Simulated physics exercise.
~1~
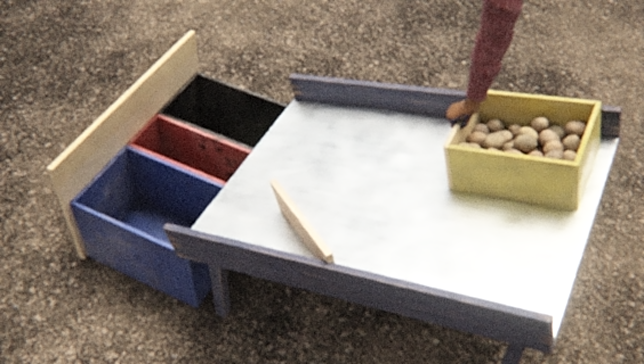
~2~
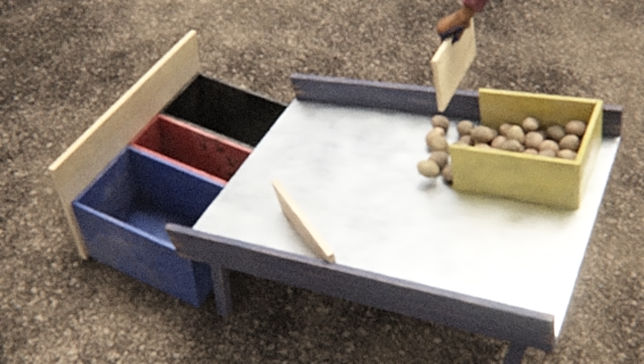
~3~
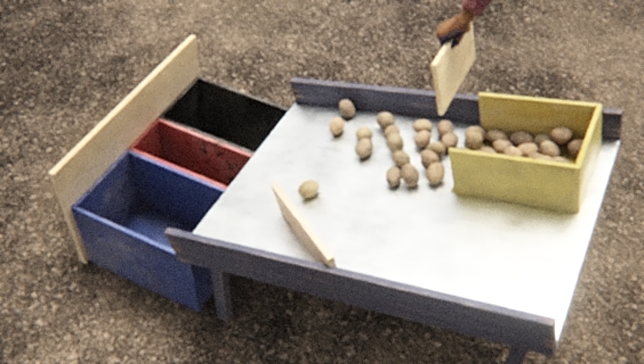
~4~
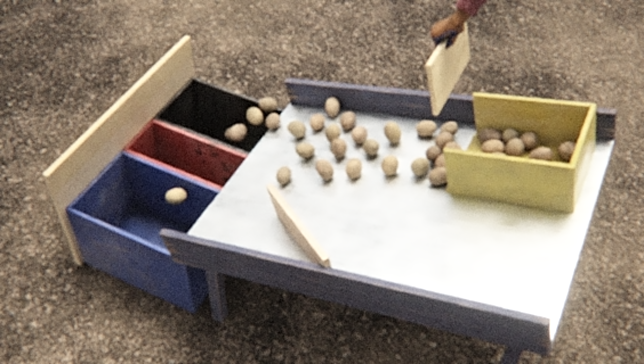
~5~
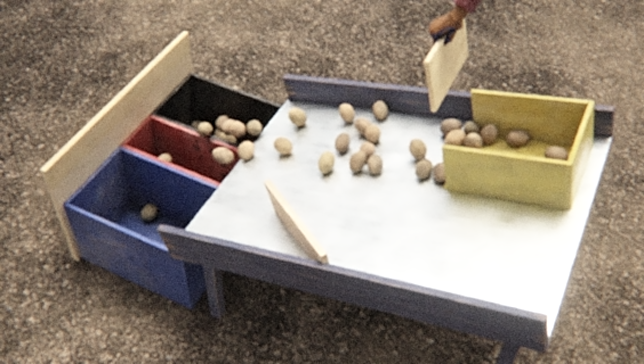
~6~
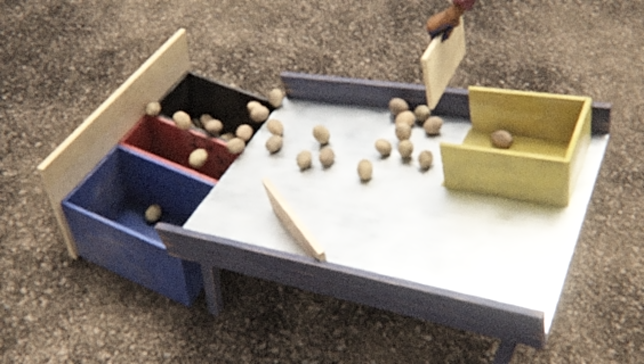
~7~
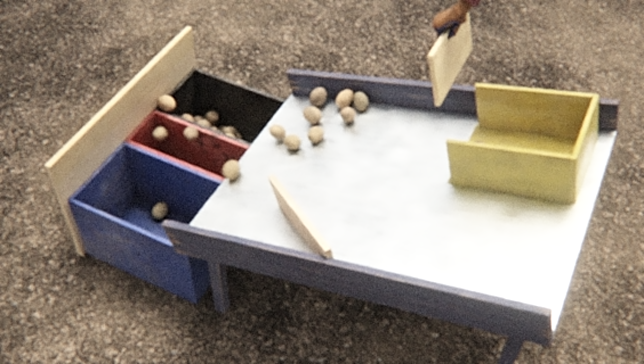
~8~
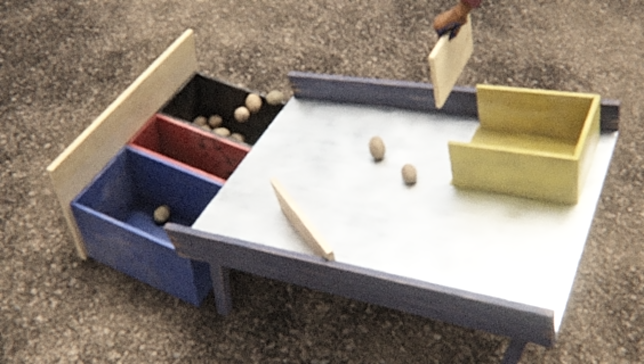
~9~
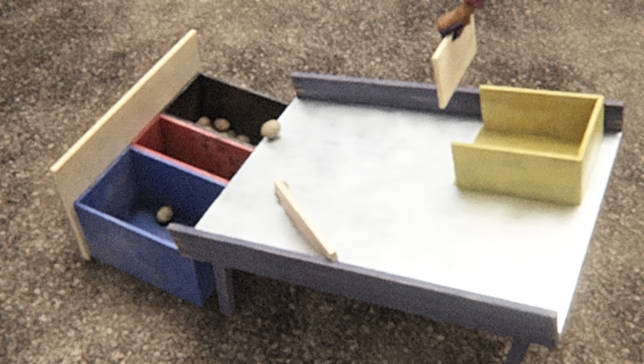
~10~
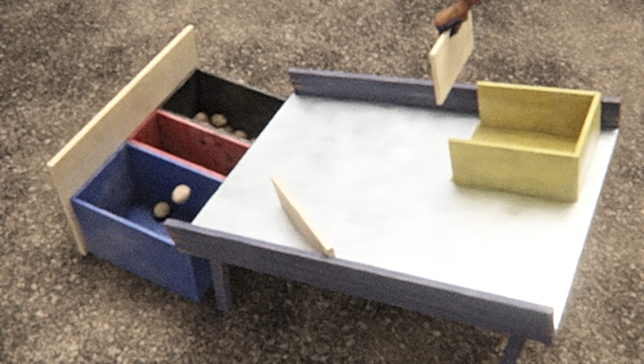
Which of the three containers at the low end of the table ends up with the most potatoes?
The black tub, the one farthest back, ends up with the most potatoes.
